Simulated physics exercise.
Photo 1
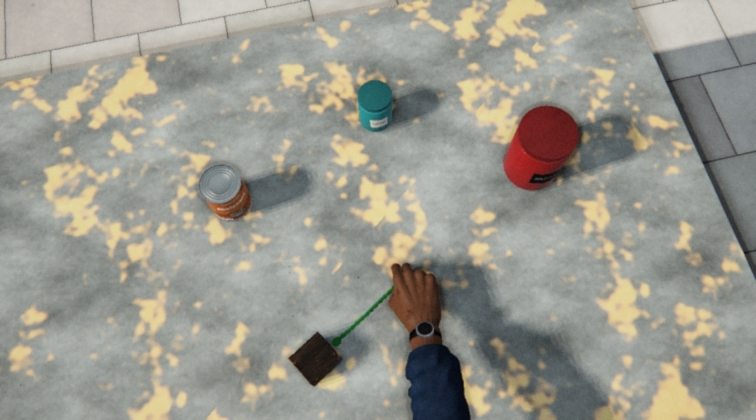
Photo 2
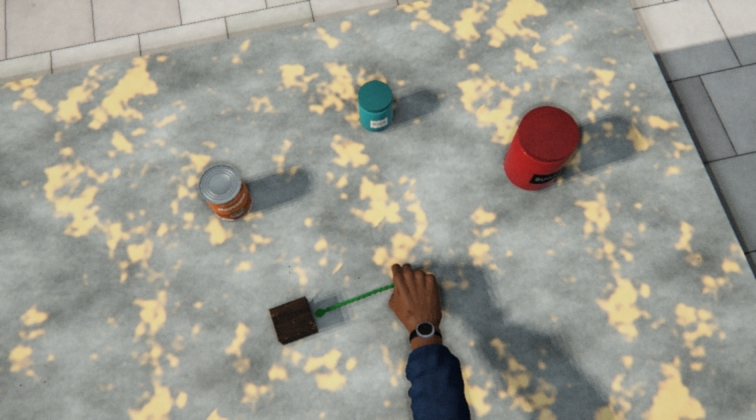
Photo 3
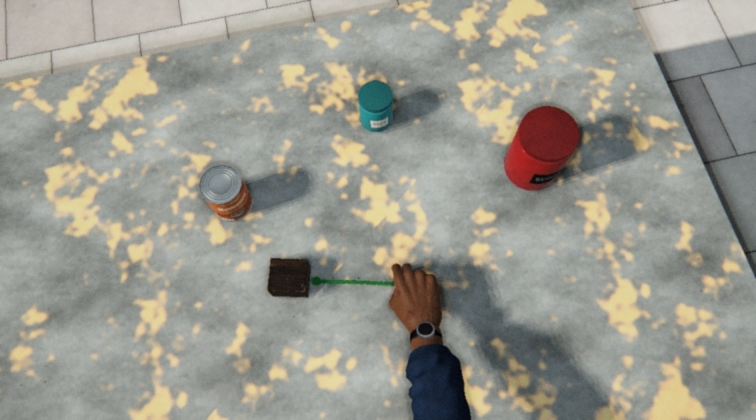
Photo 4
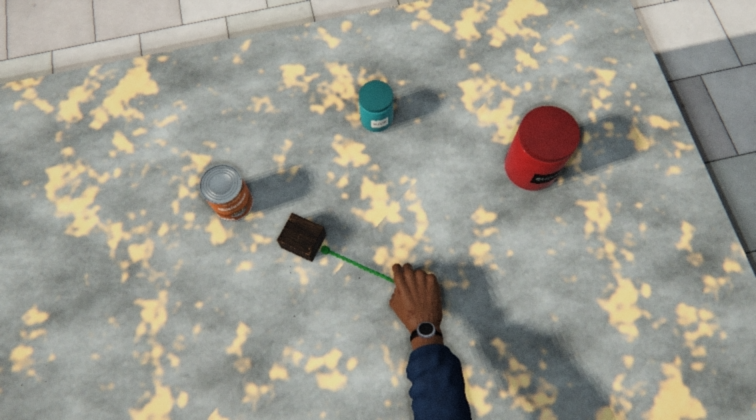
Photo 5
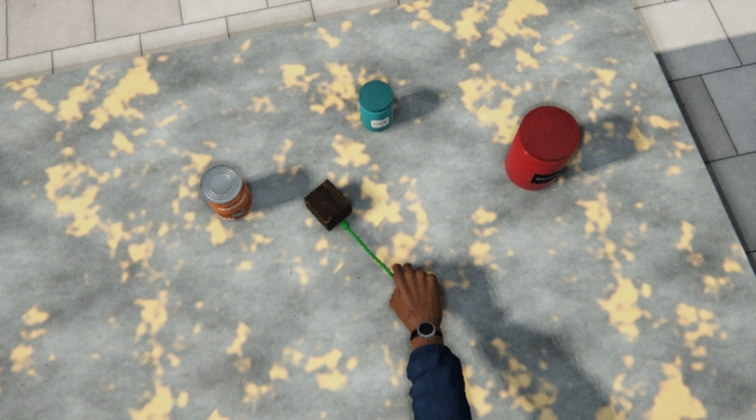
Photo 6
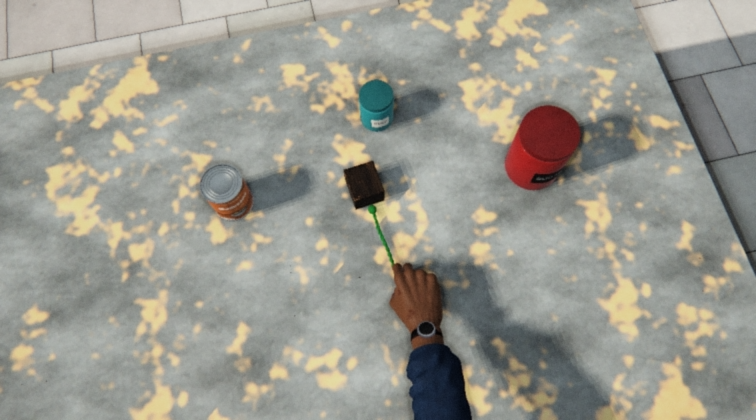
Hand swinging a black block clockwise on a green cord across a table, past an orange tin and toward a turquoise jar.
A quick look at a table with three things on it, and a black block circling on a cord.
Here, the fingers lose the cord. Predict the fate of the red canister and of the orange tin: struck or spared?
Red canister - struck; orange tin - spared.
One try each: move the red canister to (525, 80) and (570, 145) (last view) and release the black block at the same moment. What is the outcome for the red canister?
At the first spot it is avoided, and at the second spot it takes a blow.
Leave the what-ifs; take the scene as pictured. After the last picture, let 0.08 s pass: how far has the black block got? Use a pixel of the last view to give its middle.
I'd put it close to (443, 170).
Then, 0.08 s after the last picture, block near (443, 170).
Then, 0.20 s after the last picture, block near (493, 154); red canister pushed aside.
At rest, block near (493, 145); red canister pushed aside. The red canister takes the knock and the orange tin stays untouched.
